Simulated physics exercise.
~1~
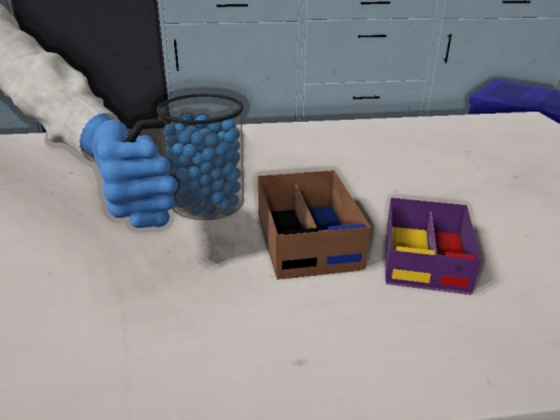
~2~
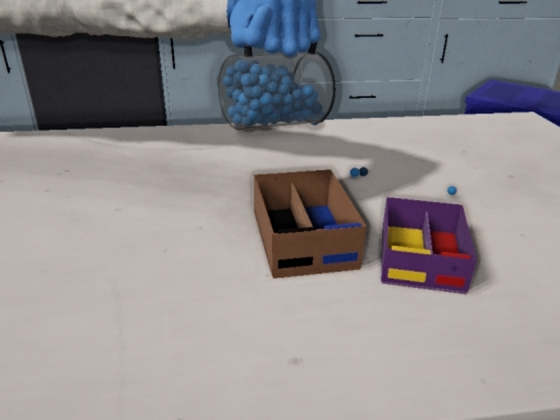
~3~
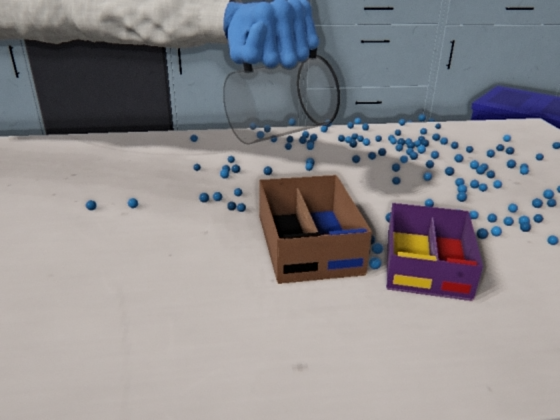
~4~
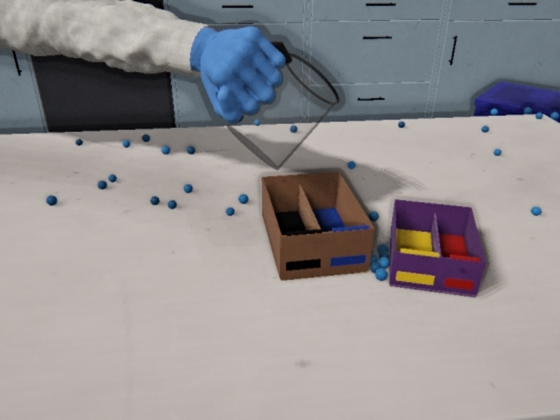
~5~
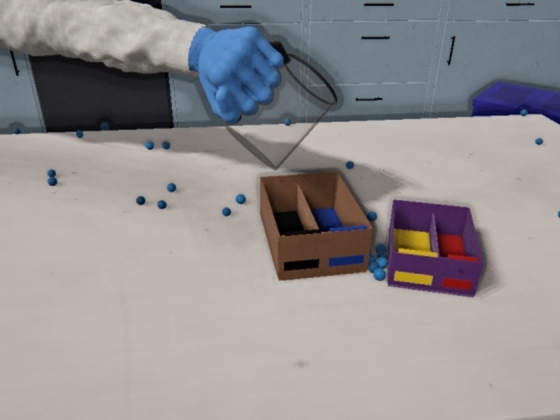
Blue beads spill from a glass tipped by a gloved hand, scattering outside two divided boxes.
